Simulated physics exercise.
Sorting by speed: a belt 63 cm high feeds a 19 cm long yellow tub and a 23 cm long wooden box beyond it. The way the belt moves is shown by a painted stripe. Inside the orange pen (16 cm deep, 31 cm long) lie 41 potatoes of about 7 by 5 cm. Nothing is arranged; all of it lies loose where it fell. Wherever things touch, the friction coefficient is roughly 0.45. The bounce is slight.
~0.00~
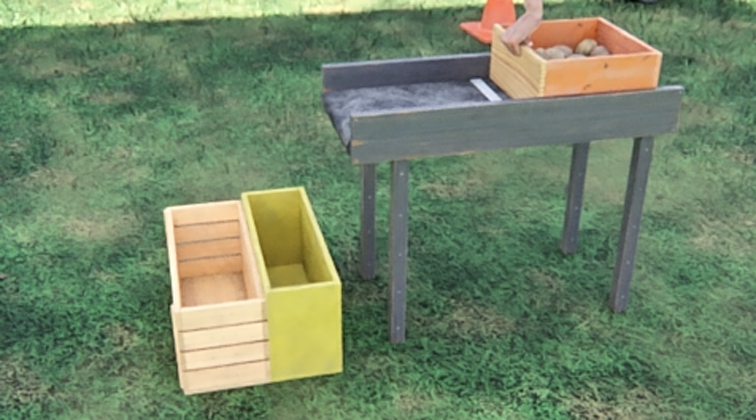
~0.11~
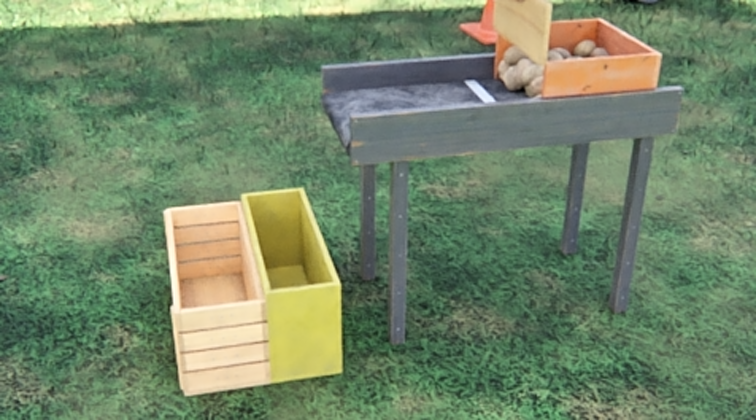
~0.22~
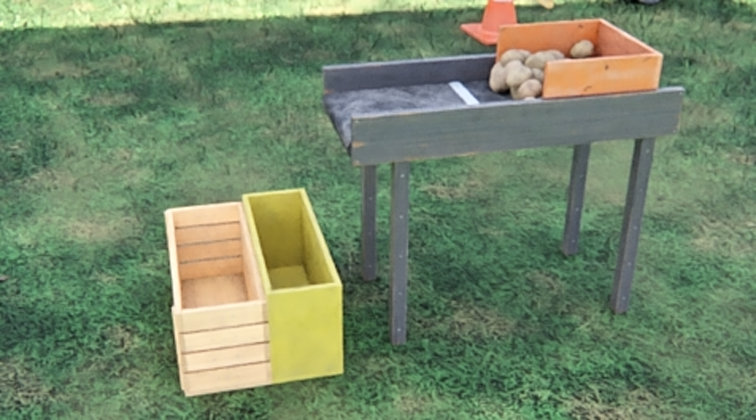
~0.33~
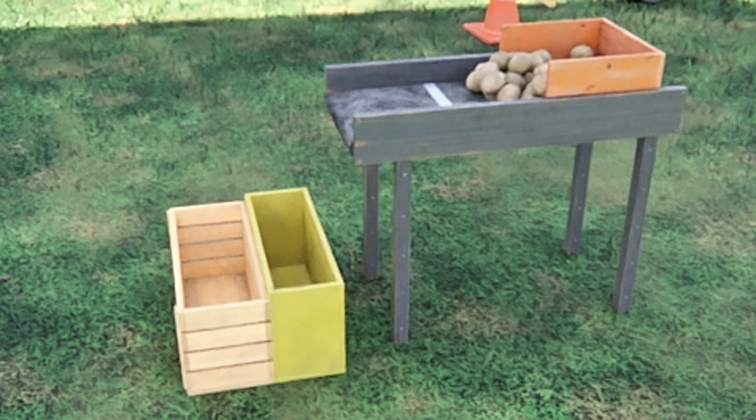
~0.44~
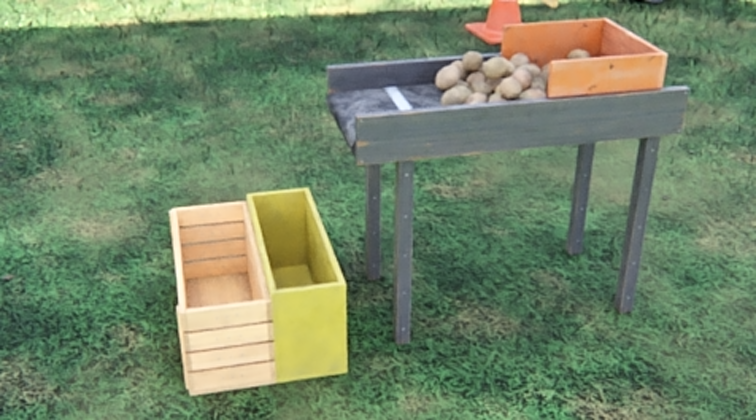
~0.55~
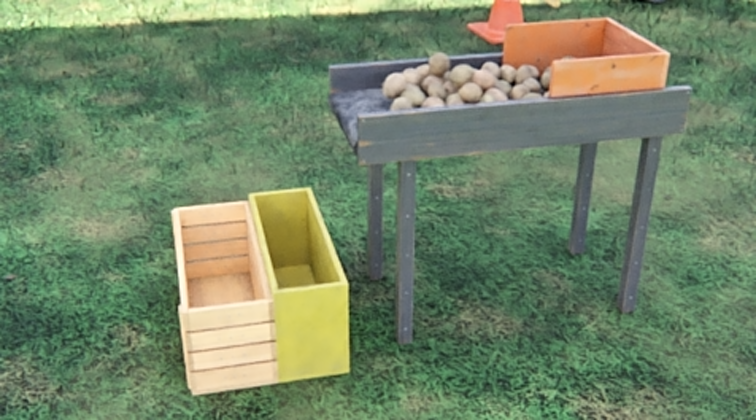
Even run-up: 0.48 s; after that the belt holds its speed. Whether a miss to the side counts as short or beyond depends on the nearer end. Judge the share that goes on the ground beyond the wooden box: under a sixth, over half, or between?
Not even a sixth of the potatoes land on the ground beyond the wooden box.
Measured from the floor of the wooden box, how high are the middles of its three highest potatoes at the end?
I'd say near 13 cm.
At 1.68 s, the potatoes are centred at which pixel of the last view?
Centre: Approx. (222, 313).
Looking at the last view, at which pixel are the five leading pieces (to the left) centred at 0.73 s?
Their centre is around (318, 118).
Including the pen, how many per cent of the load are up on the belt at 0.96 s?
Some 30 per cent.
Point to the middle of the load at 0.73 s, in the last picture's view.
You'd find the load's middle at roughly (406, 100).
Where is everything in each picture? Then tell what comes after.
In the first frame (each is followed by its nearest rim corner in this view), orange pen, (546, 61); yellow tub, (271, 290); 0 cm of belt gone by; none out.
Orange pen, (546, 62); 2 cm of belt gone by, in the second frame.
Orange pen, (547, 63); 7 cm of belt gone by; 3 out, in the third frame.
Orange pen, (549, 62); 15 cm of belt gone by; 11 out, in the fourth frame.
Orange pen, (551, 62); 27 cm of belt gone by; 21 out, the lowest potato at (458, 90), in the fifth frame.
Orange pen, (553, 62); yellow tub, (278, 291); 42 cm of belt gone by; 30 out, the lowest potato at (408, 93), in the sixth frame.
After 0.73 s, 2 still in the orange pen, 32 on the belt and 7 in the air.
After 0.96 s, 2 in the wooden box, 13 on the belt and 26 in the air.
After 1.27 s, 29 in the wooden box, 3 on the belt and 9 in the air.
Outcome (at 1.68 s), 41 in the wooden box. Asked share, 0 of 41, 0 per cent.
